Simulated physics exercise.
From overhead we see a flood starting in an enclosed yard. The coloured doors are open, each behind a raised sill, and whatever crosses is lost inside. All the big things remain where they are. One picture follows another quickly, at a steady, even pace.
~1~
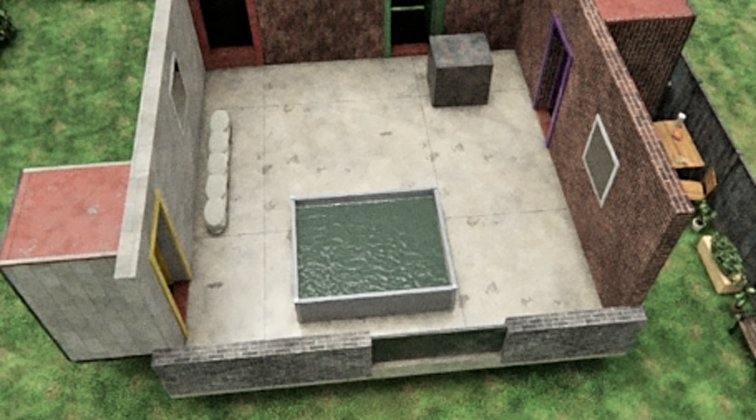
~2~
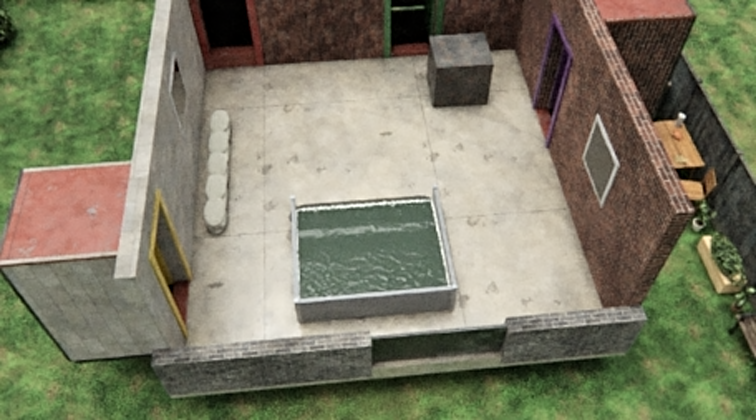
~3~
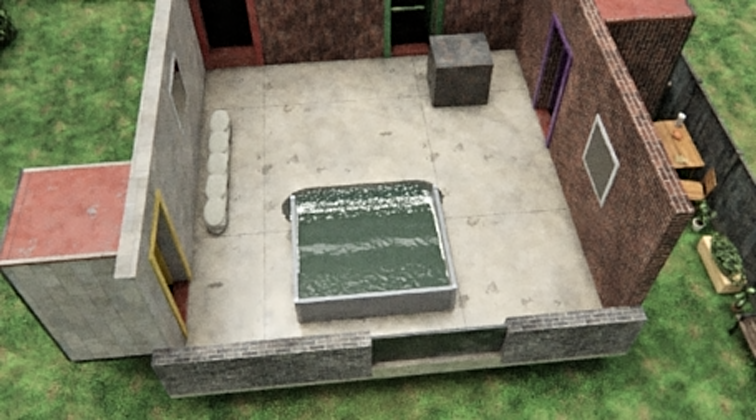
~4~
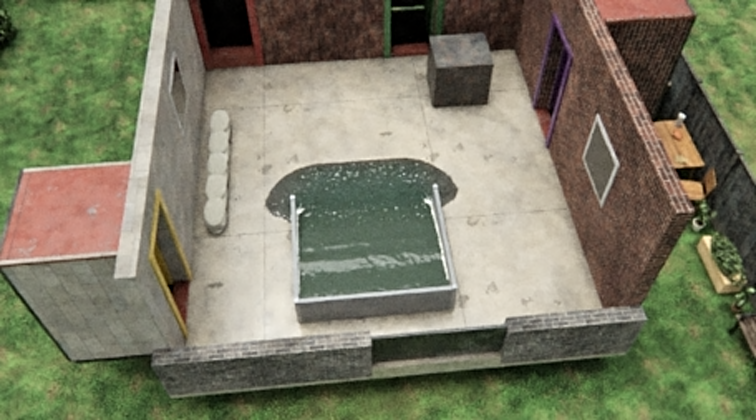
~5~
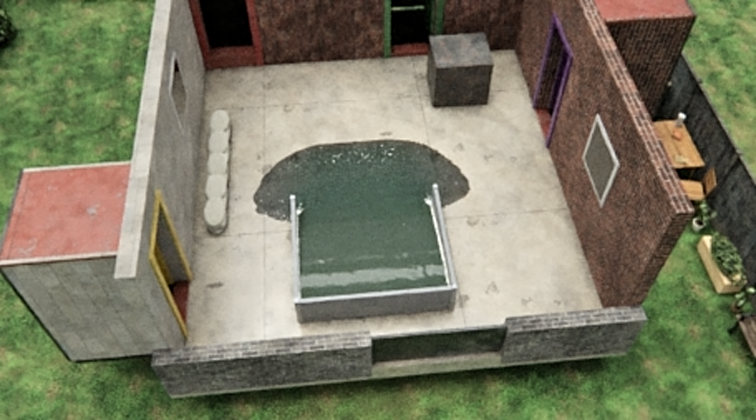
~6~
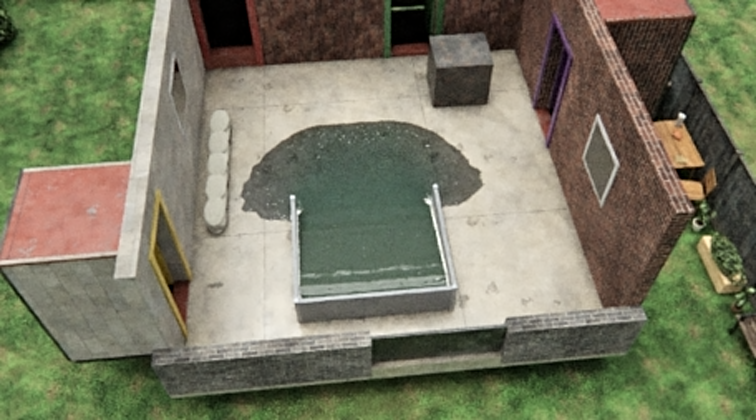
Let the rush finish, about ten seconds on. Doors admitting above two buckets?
Green door above, purple door above, yellow door not above, red door not above.
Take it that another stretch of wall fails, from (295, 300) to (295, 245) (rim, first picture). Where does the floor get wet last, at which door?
Last: The purple-painted one.
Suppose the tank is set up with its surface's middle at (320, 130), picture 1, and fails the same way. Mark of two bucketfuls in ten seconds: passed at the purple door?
As far as I can tell, purple stays within limits.
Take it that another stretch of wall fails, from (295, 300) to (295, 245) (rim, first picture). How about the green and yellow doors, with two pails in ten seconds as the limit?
In that setup the green door keeps within bounds, but the yellow door runs over the limit.
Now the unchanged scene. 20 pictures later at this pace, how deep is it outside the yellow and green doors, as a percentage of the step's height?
Close to 0 per cent for the first one and close to 160 per cent for the second.
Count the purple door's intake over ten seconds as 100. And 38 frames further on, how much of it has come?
Around 70 %.
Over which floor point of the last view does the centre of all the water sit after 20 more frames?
The centre of mass sits at about (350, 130).
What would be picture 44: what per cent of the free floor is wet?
Around 70 percent, give or take.
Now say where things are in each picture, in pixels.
The water tank at (370, 244) is whole and still, in the first picture.
The front is at a hidden place, out from the gap on the water tank's far side, in the second picture.
The front is at (289, 205), out from the gap on the water tank's far side, in the third picture.
Water pours out on the water tank's far side and has run to (278, 190), in the fourth picture.
Water pours out on the water tank's far side and has run to (284, 164), in the fifth picture.
The front is at (406, 126), out from the gap on the water tank's far side, in the sixth picture.
A moment on, water covers 40 % of the floor; the green door not reached, the purple door not reached, the yellow door not reached, the red door not reached.
Next, water covers 50 % of the floor; the green door under two buckets in, the purple door not reached, the yellow door not reached, the red door wet at the sill, nothing in.
Then, water covers 55 % of the floor; the green door over two buckets in, the purple door over two buckets in, the yellow door not reached, the red door wet at the sill, nothing in.
Later, water covers 70 % of the floor; the green door far over two buckets in, the purple door over two buckets in, the yellow door wet at the sill, nothing in, the red door wet at the sill, nothing in.
In the end, water covers 95 % of the floor; the green door far over two buckets in, the purple door far over two buckets in, the yellow door wet at the sill, nothing in, the red door wet at the sill, nothing in.
